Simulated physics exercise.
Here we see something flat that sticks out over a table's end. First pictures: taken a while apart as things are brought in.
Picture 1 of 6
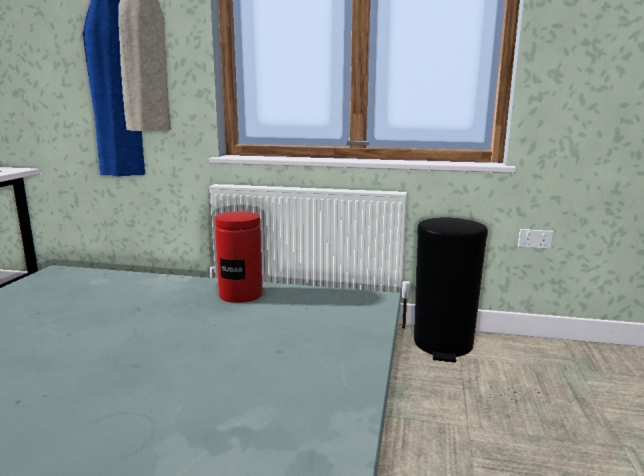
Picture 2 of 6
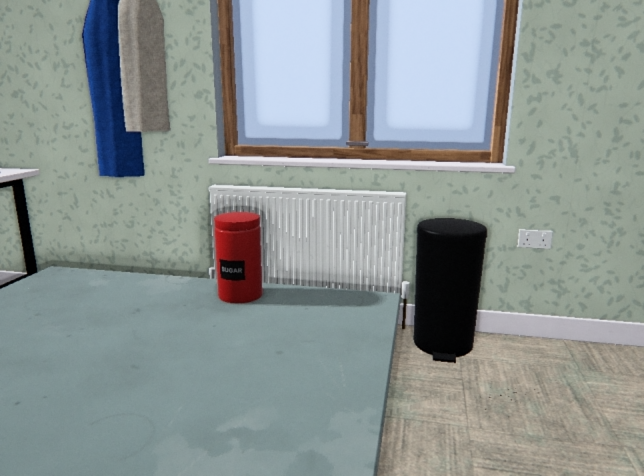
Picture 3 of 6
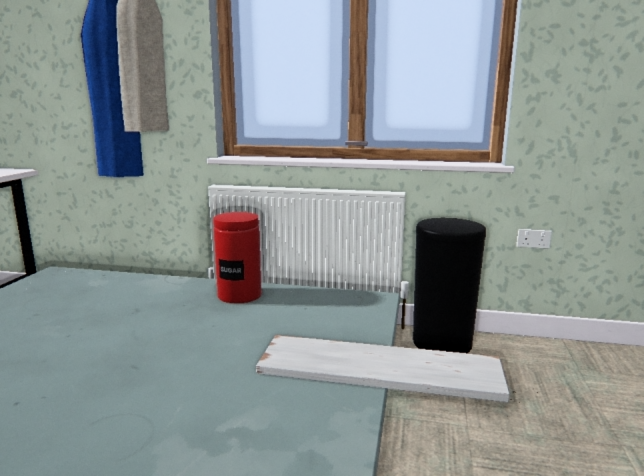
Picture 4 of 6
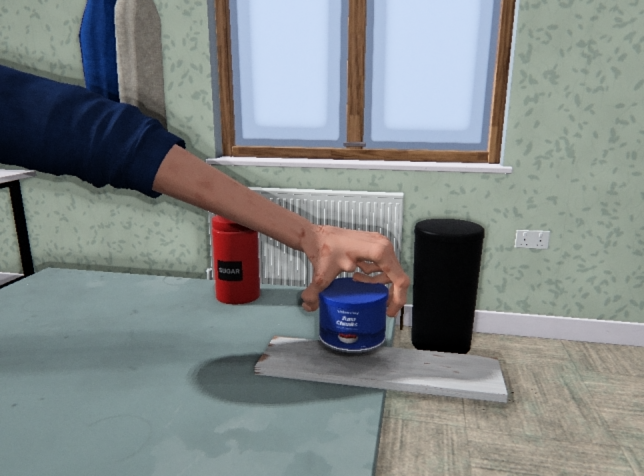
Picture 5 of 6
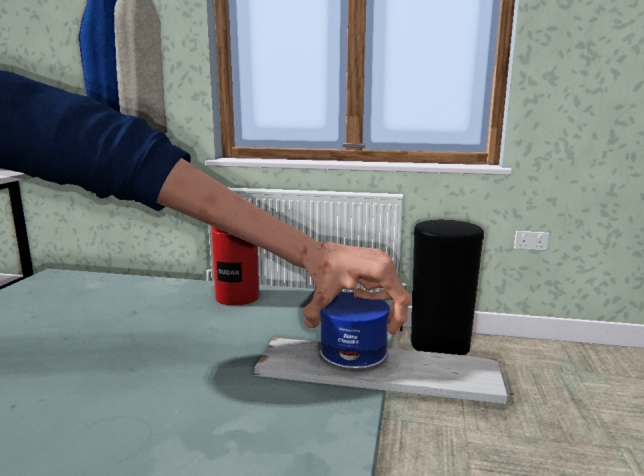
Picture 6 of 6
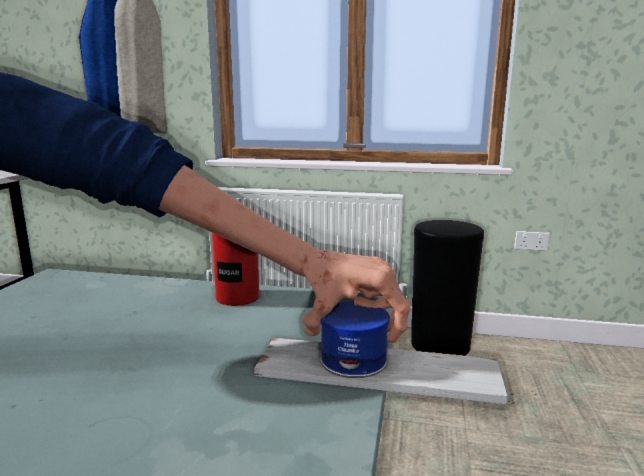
On a table's edge, a white board appears, and a hand lowers a blue tub onto it.
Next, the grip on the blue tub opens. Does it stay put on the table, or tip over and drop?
Once the hand's gone, it sits tight where it is.
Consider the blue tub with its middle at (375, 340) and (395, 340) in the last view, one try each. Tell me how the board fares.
So, first go it stays in place, second go it stays in place.
Then, 0.20 s past the last view, nothing moves.
Then, 0.60 s past the last view, blue tub resting near (354, 338).
Finally, all 3 still in place. Final places as the last picture's camera would see them, blue tub near (354, 338). The board keeps its balance.
